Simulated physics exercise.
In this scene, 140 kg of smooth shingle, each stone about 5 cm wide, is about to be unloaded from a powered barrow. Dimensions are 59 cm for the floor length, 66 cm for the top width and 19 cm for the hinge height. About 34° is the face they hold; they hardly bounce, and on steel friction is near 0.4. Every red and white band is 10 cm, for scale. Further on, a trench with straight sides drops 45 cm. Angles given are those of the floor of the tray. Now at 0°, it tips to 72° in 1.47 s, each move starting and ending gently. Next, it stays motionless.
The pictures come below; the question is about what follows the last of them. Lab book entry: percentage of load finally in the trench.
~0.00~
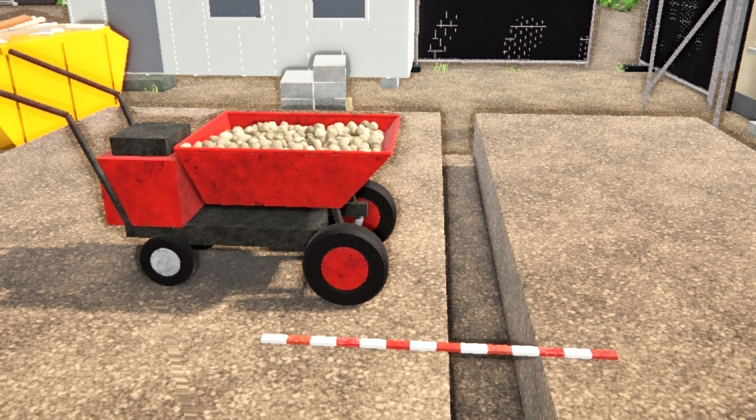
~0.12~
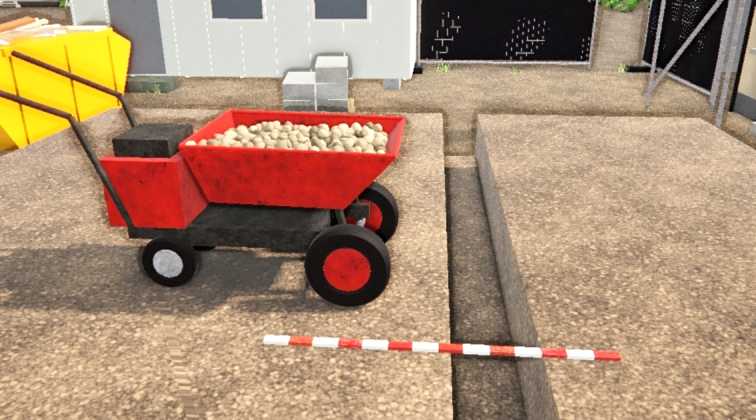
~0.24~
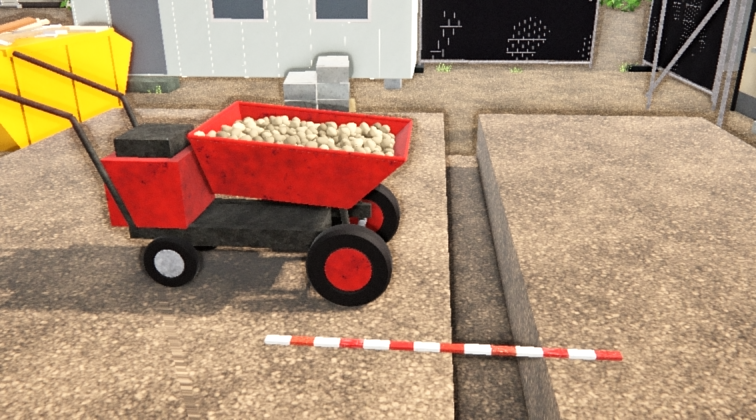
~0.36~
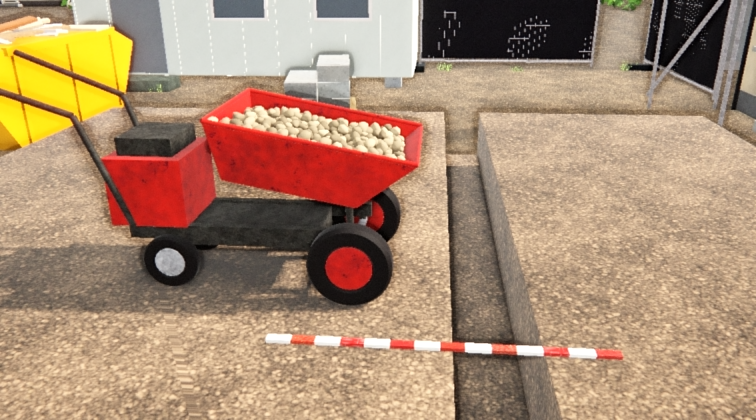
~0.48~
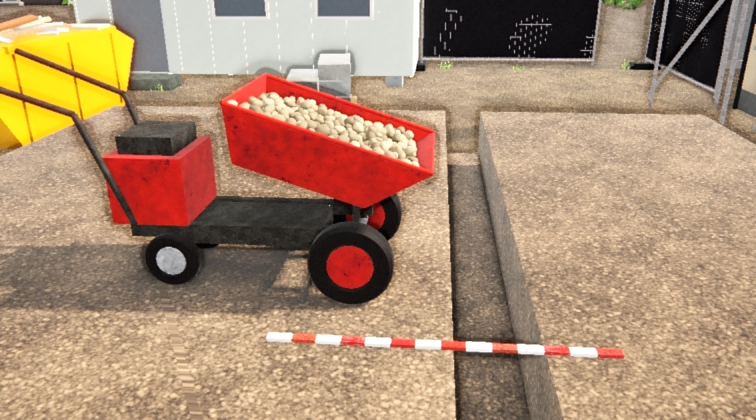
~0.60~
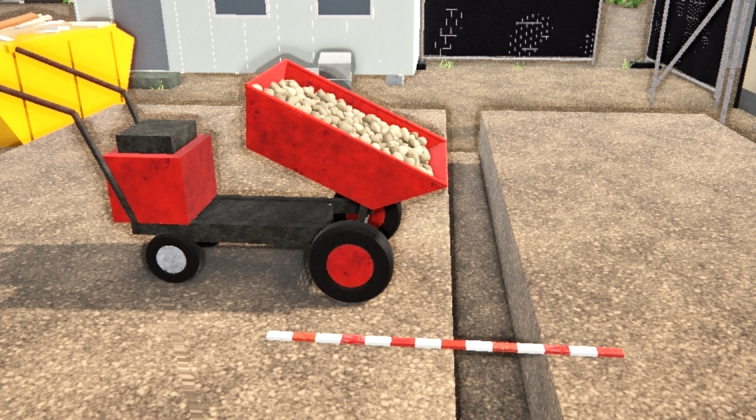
Approx. 67 percent.
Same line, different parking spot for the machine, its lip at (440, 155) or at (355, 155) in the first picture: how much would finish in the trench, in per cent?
About 20 per cent first, then about 100 per cent.
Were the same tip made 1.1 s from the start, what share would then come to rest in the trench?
65 per cent.
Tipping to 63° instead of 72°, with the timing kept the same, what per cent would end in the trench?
It comes out at about 70 percent.
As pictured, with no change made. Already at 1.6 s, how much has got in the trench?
I'd put it near 45 per cent.
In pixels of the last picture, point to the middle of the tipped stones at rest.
Resting centre: About (505, 336).
After 1.1 s the floor is at 61°; 97 % in the tray, 3 % in the trench; the foremost stones are at (506, 247).
After 1.6 s the floor is at 72°; 30 % in the tray, 44 % in the trench, 26 % past the trench; the foremost stones are at (634, 273).
After 1.9 s the floor is at 72°; 7 % in the tray, 60 % in the trench, 33 % past the trench; the foremost stones are at (732, 299).
After 3.9 s the floor is at 72°; 0 % in the tray, 67 % in the trench, 33 % past the trench; the foremost stones are past the picture's edge.
